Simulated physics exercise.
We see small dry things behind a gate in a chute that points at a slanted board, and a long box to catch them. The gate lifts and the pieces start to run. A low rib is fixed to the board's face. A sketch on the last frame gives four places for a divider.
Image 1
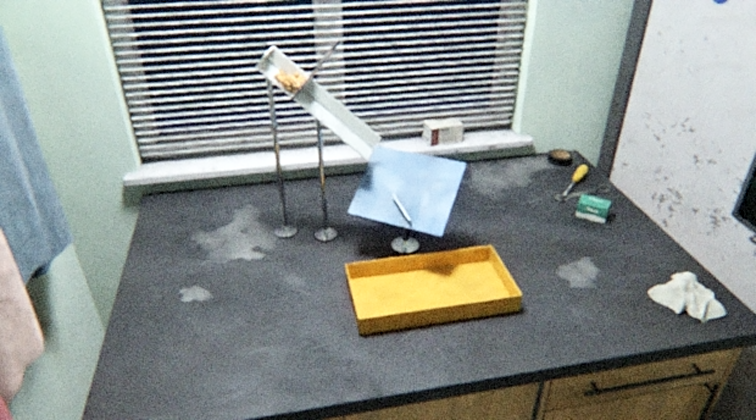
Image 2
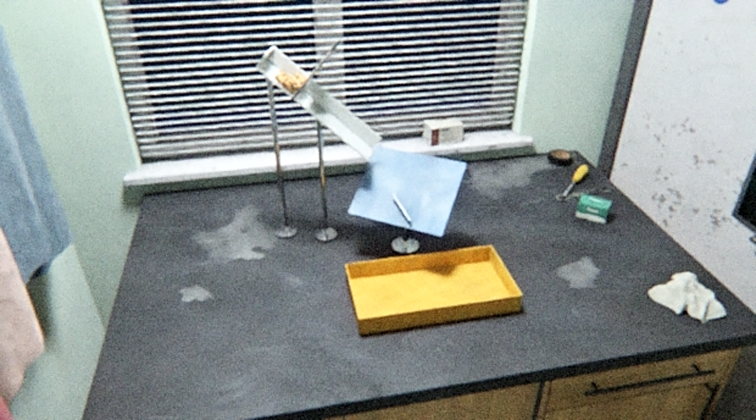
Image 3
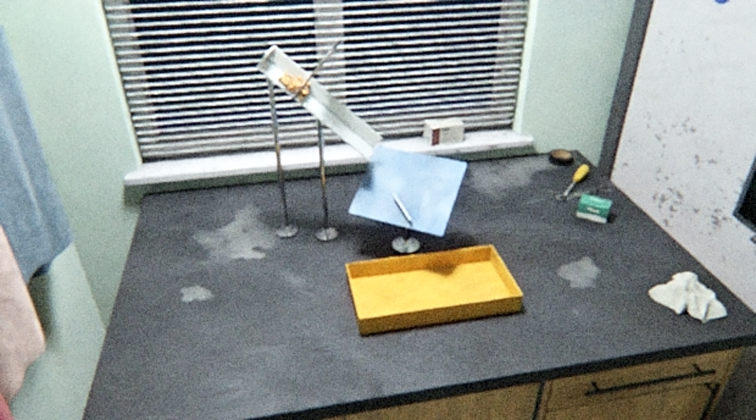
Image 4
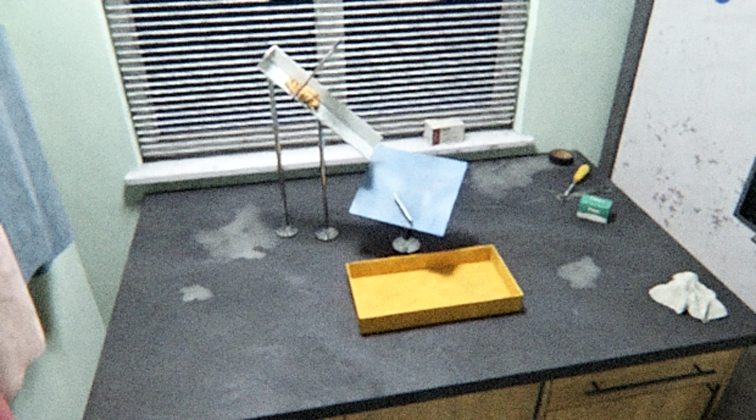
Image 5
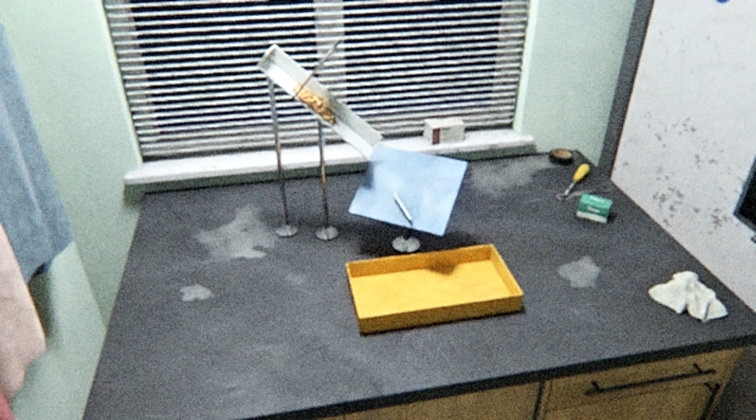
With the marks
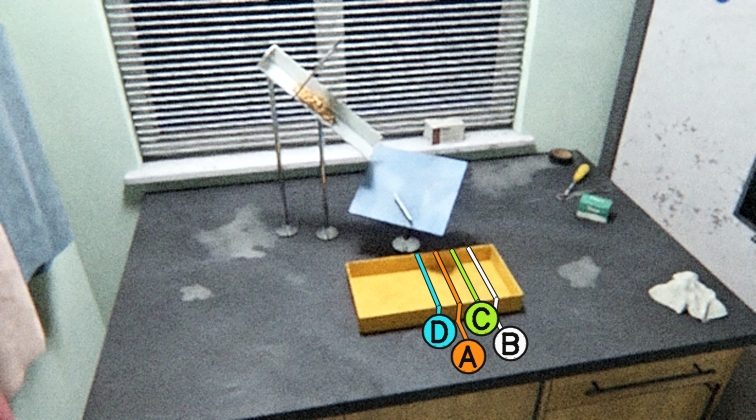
Dark worktop with a blue tilted board and yellow box, small tan pieces starting to slide down a clear sloping chute.
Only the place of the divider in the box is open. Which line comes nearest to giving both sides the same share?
Choose A.
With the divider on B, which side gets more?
More lands on the left.
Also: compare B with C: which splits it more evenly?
C.
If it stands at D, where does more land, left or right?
Right.
On the marked copy, line A crosses the front rim at (459, 303); line B crosses the front rim at (496, 298); line C crosses the front rim at (477, 301); line D crosses the front rim at (438, 306).
For line A, of what is caught, close to half on the left of the divider, close to half on the right.
For line B, of what is caught, all but a few on the left of the divider, a small share on the right.
For line C, of what is caught, the bulk on the left of the divider, close to a quarter on the right.
For line D, of what is caught, only a few on the left of the divider, all but a few on the right.
